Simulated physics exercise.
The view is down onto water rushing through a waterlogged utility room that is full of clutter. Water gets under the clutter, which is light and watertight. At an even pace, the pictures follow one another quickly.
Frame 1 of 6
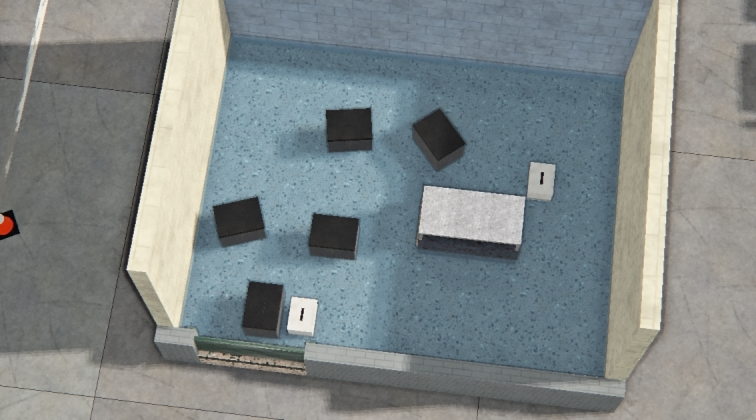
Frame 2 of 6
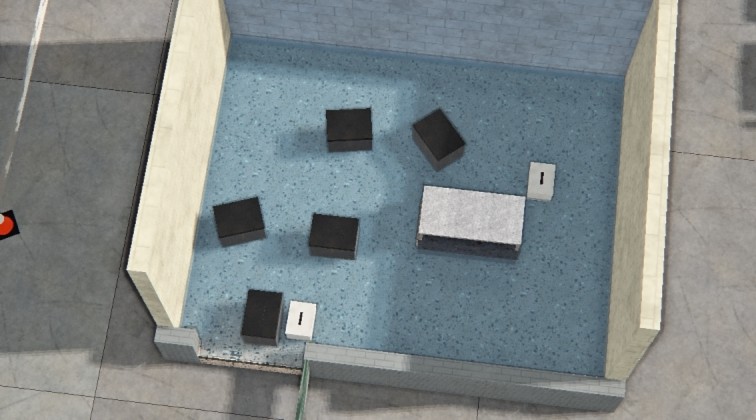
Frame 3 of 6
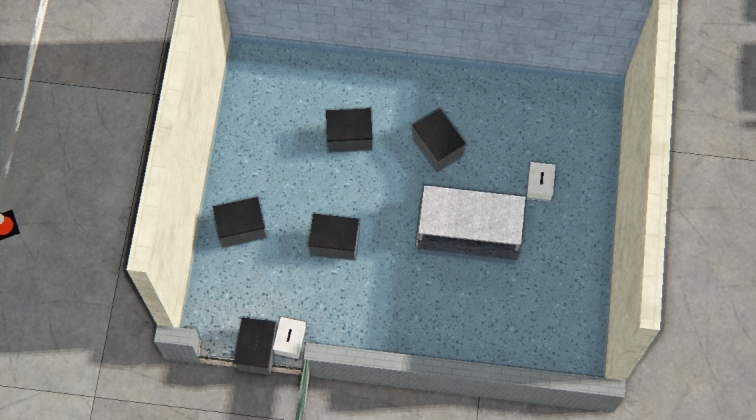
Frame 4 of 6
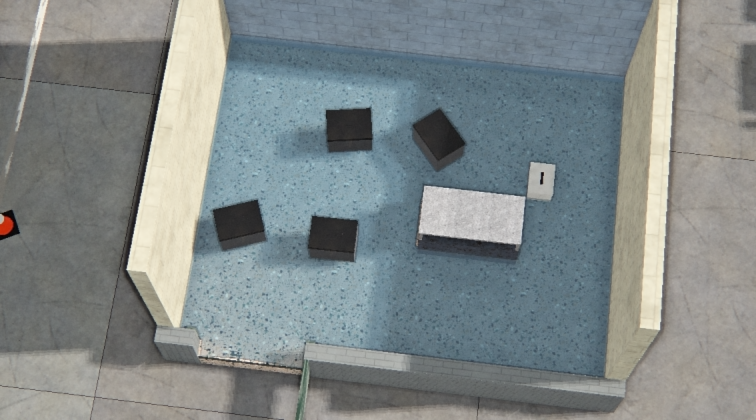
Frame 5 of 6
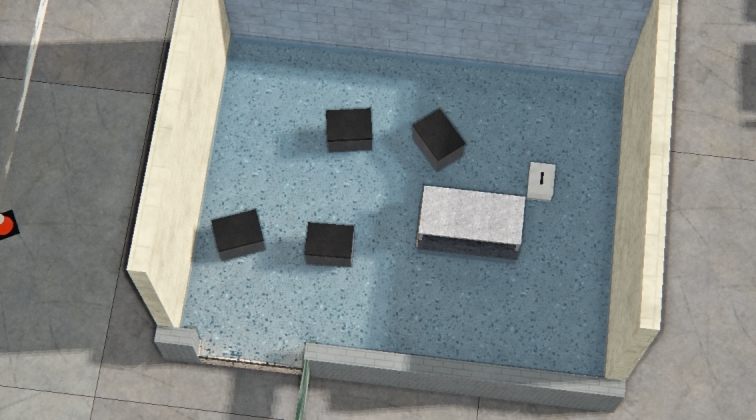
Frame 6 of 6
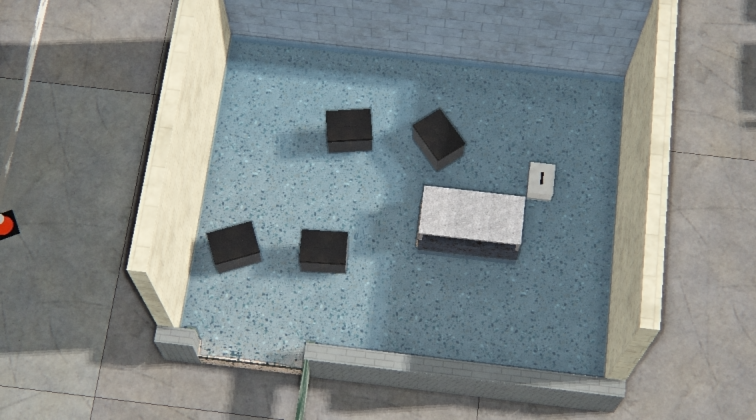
Dark and white boxes drifting out through an opened gate in a blue-floored walled room, then two more dark boxes shifting slightly.
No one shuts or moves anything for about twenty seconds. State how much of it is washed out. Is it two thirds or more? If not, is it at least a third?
Yes, two thirds or more.
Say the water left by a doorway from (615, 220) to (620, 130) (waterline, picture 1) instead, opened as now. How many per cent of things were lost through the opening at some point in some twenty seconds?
Roughly 40 in a hundred.
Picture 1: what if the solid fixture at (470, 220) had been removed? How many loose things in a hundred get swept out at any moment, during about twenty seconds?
Around 70 in a hundred.
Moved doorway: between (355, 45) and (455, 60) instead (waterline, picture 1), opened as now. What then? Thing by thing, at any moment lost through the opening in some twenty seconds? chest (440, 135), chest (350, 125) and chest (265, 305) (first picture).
In order: Escapes, escapes, remains.
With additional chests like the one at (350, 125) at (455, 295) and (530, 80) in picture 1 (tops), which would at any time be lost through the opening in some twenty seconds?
Taking them in order, the first is lost through the gap and the second is remaining.
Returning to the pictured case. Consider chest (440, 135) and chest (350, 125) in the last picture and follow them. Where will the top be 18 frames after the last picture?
Close to (362, 171) and (287, 202).
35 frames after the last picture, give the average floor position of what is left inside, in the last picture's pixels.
That works out to about (397, 238) on the floor.
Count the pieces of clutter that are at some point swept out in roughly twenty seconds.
Total: 6.
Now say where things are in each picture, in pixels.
The first picture shows a chest at (239, 217) floats; a chest at (334, 232) floats; 0 of 7 have shifted.
The second picture shows a chest at (239, 217), afloat; a chest at (334, 232) floats; 1 of 7 have shifted.
The third picture shows a chest at (239, 217), afloat; a chest at (334, 232), afloat; 2 of 7 have shifted.
The fourth picture shows a chest at (239, 220) floats, close to its start; a chest at (333, 234), afloat; 2 of 7 have shifted.
The fifth picture shows a chest at (237, 230), afloat, close to its start; a chest at (329, 240), afloat, close to its start; 4 of 7 have shifted.
The sixth picture shows a chest at (233, 242), afloat, a stride from its start; a chest at (324, 246), afloat, close to its start; 4 of 7 have shifted.
A moment on, 2 of 7 are out; 5 afloat.
Next, 4 of 7 are out; 3 afloat.
Later, 5 of 7 are out; 2 afloat.
In the end, 6 of 7 are out; 1 afloat.
